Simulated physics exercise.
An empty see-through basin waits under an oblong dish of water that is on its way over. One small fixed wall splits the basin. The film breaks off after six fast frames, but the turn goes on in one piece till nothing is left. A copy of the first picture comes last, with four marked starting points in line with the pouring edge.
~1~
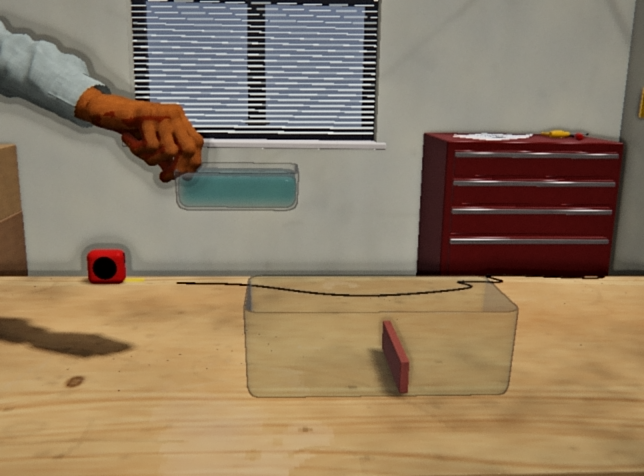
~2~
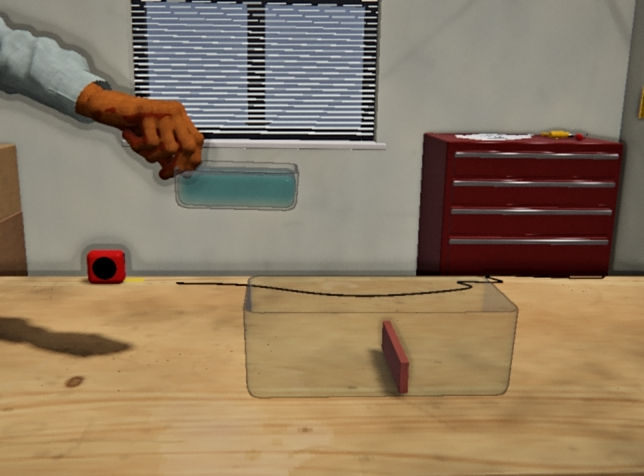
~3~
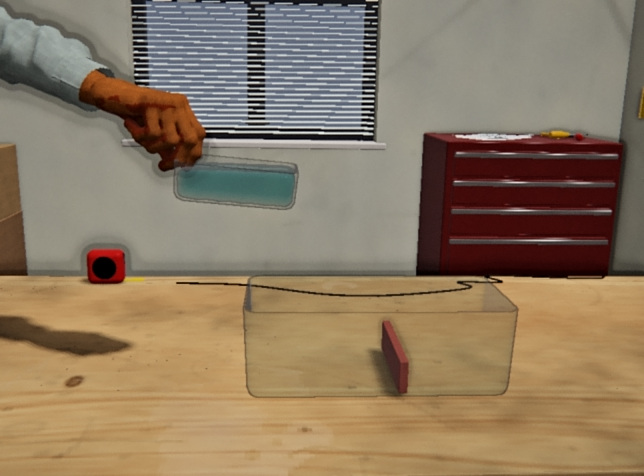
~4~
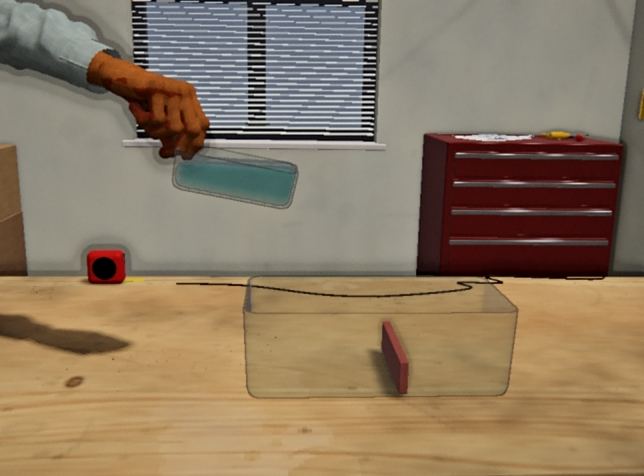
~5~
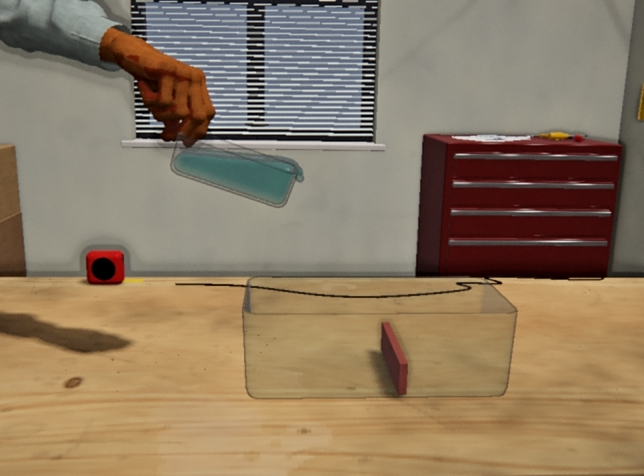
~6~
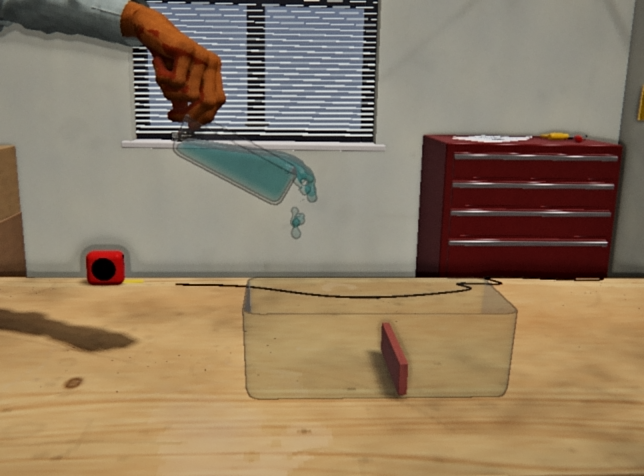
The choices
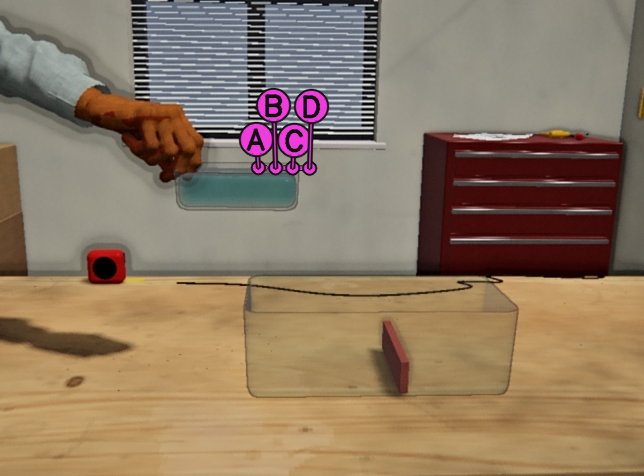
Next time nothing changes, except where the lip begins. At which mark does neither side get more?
Go for D.
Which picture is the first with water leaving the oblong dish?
In picture 5.
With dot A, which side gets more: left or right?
The left one.
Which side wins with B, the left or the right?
The left one.
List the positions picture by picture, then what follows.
In the first frame, upright, lip at (296, 168); basin from (247, 395) to (508, 392); top of the wall at (395, 339); nothing has left yet.
In the second frame, upright, lip at (295, 168); nothing has left yet.
In the third frame, tipped about 5°, lip at (295, 168); nothing has left yet.
In the fourth frame, tipped about 11°, lip at (296, 168); nothing has left yet.
In the fifth frame, tipped about 18°, lip at (295, 169); water is over the lip, down to (300, 176).
In the sixth frame, tipped about 28°, lip at (295, 169); water is over the lip, down to (296, 230).
On the marked copy, A at (258, 167); B at (275, 167); C at (292, 168); D at (309, 168).
With A, about 90 % ends left of the wall and 5 % right of it; 5 % is lost outside.
With B, about 92 % ends left of the wall and 4 % right of it; 4 % is lost outside.
With C, about 84 % ends left of the wall and 10 % right of it; 5 % is lost outside.
With D, about 50 % ends left of the wall and 45 % right of it; 5 % is lost outside.
